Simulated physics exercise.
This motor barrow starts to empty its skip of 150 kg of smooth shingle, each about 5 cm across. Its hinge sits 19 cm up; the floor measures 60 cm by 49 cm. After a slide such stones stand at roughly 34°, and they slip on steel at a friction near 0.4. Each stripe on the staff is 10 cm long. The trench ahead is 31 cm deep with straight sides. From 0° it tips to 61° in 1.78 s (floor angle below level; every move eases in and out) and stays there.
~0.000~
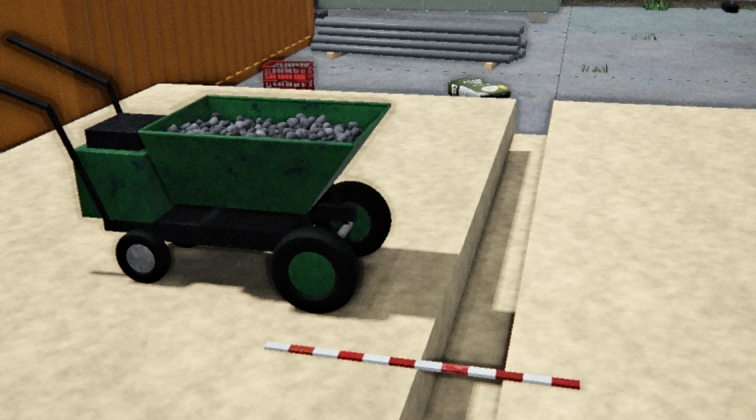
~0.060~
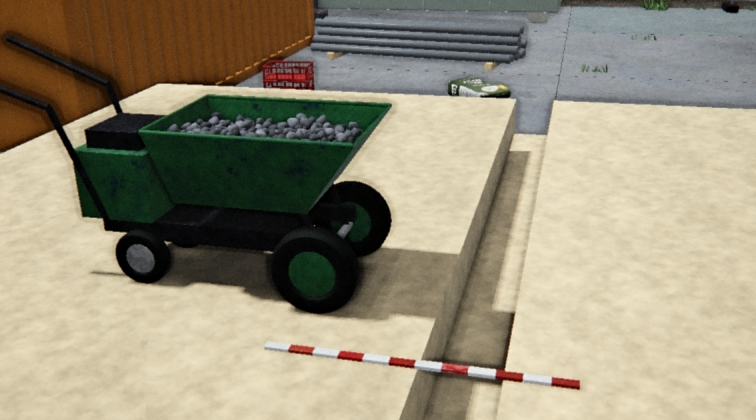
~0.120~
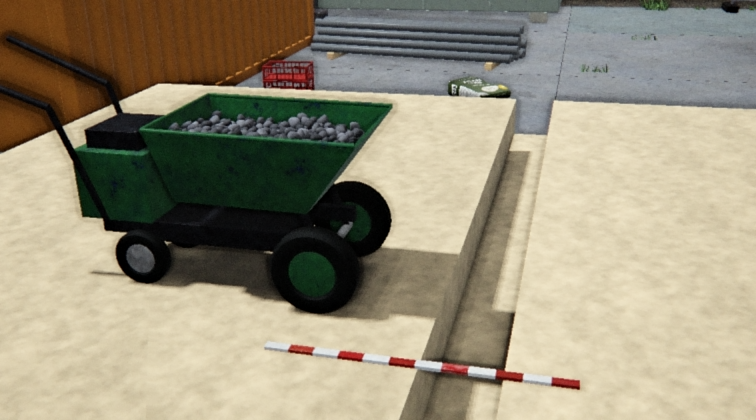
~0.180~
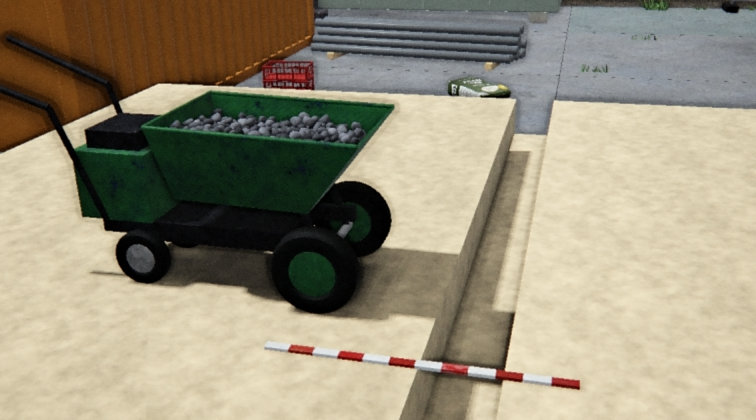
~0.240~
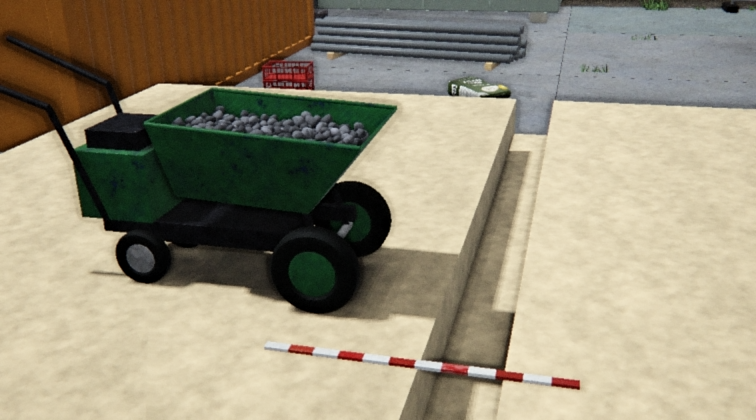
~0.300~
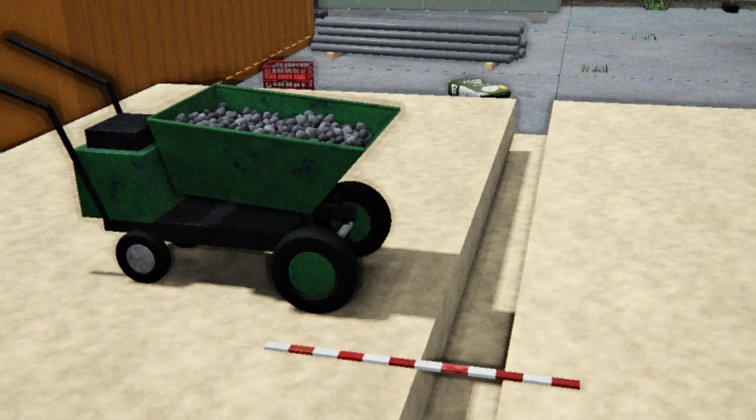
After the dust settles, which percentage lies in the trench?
Roughly 61 per cent ends in the trench.
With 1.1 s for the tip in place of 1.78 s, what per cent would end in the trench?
It would be near 50 per cent.
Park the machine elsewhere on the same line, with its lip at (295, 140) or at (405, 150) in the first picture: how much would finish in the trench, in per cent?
Near 70 per cent from the first place, 20 from the second.
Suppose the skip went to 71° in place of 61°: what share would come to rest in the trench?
In that case some 65 per cent.
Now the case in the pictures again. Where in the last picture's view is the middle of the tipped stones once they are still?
Their middle is at about (496, 338).
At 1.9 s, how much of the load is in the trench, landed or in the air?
About 20 per cent by then.
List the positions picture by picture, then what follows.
The skip is at 0°, its lip at (353, 146); the top of the load is at (288, 126), in the first picture.
Lip at (353, 146), floor tilted 0°, highest stones at (276, 126); the stones move at 0.1 m/s on average, in the second picture.
The skip is at 1°, its lip at (355, 147); the top of the load is at (277, 125); the stones move at 0.1 m/s on average, in the third picture.
The skip is at 2°, its lip at (357, 148); the top of the load is at (263, 124); the stones move at 0.2 m/s on average, in the fourth picture.
The skip is at 3°, its lip at (360, 149); the top of the load is at (234, 121); the stones move at 0.2 m/s on average, in the fifth picture.
The skip is at 5°, its lip at (364, 151); the top of the load is at (222, 117); the stones move at 0.3 m/s on average, in the sixth picture.
After 1.3 s the floor is at 52°; 100 % in the skip; the foremost stones are at (447, 200).
After 1.9 s the floor is at 61°; 70 % in the skip, 19 % in the trench, 11 % past the trench; the foremost stones are at (579, 325).
After 2.2 s the floor is at 61°; 45 % in the skip, 32 % in the trench, 23 % past the trench; the foremost stones are at (669, 316).
After 4.2 s the floor is at 61°; 14 % in the skip, 61 % in the trench, 24 % past the trench; the foremost stones are at (736, 300).
